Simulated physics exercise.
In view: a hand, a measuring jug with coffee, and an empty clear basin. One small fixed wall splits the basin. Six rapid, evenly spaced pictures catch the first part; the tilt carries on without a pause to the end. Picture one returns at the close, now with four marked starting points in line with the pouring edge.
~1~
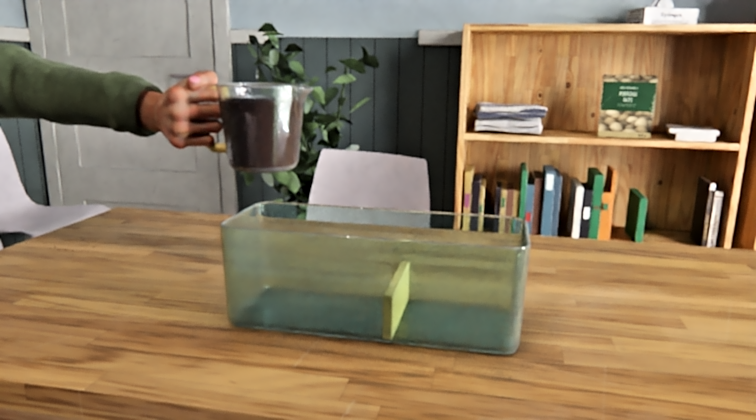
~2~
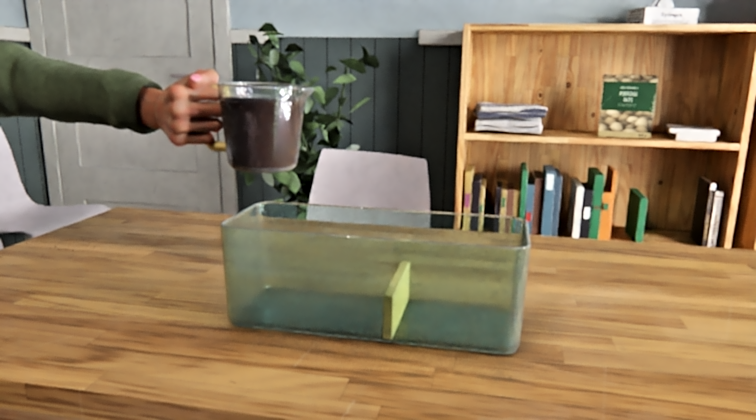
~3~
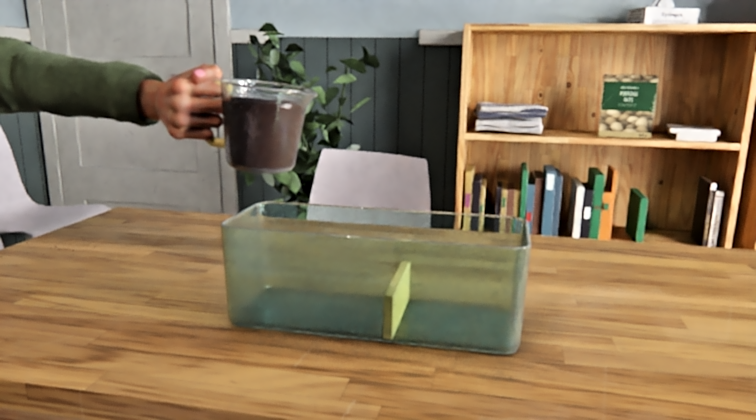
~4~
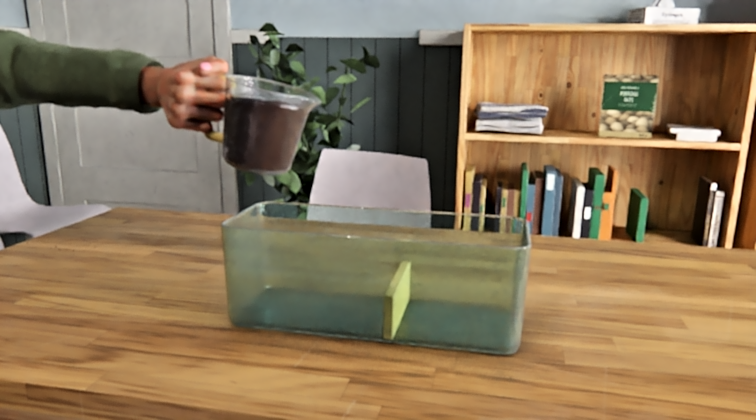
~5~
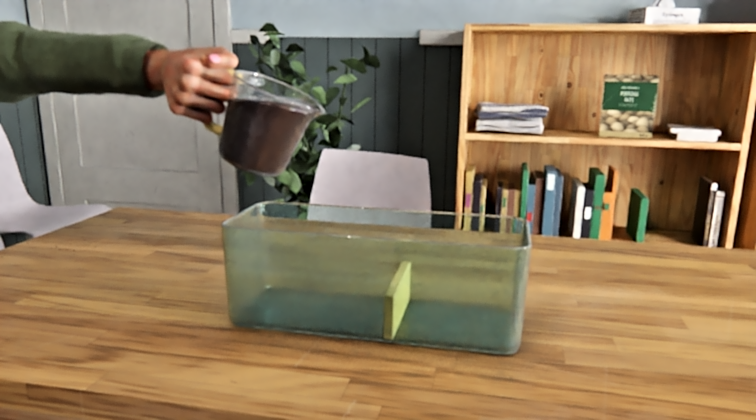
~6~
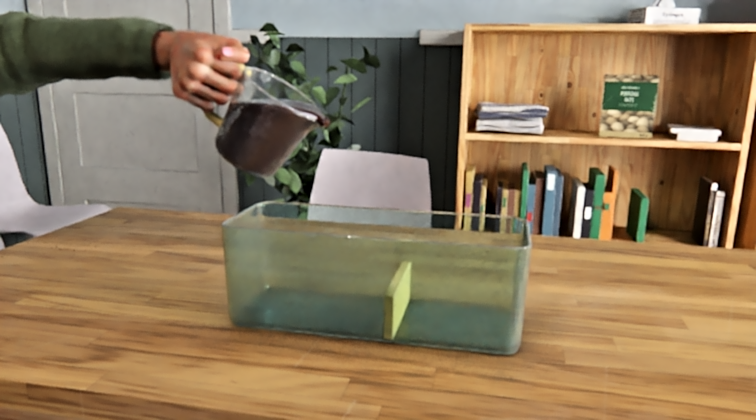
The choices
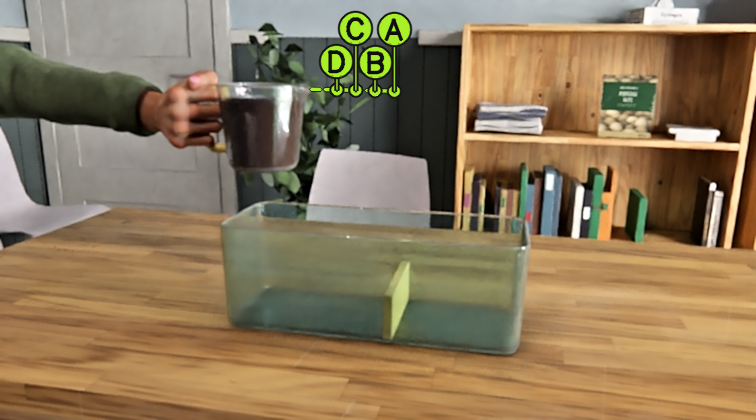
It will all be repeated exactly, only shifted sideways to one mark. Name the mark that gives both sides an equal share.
Use dot C.
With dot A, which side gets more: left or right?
More ends on the right.
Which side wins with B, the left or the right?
More ends on the right.
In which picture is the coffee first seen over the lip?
Picture 6.
In lime, A at (394, 91); B at (375, 90); C at (355, 90); D at (336, 89).
With A, about 4 % ends left of the wall and 95 % right of it.
With B, about 16 % ends left of the wall and 84 % right of it.
With C, about 57 % ends left of the wall and 42 % right of it.
With D, about 88 % ends left of the wall and 11 % right of it.
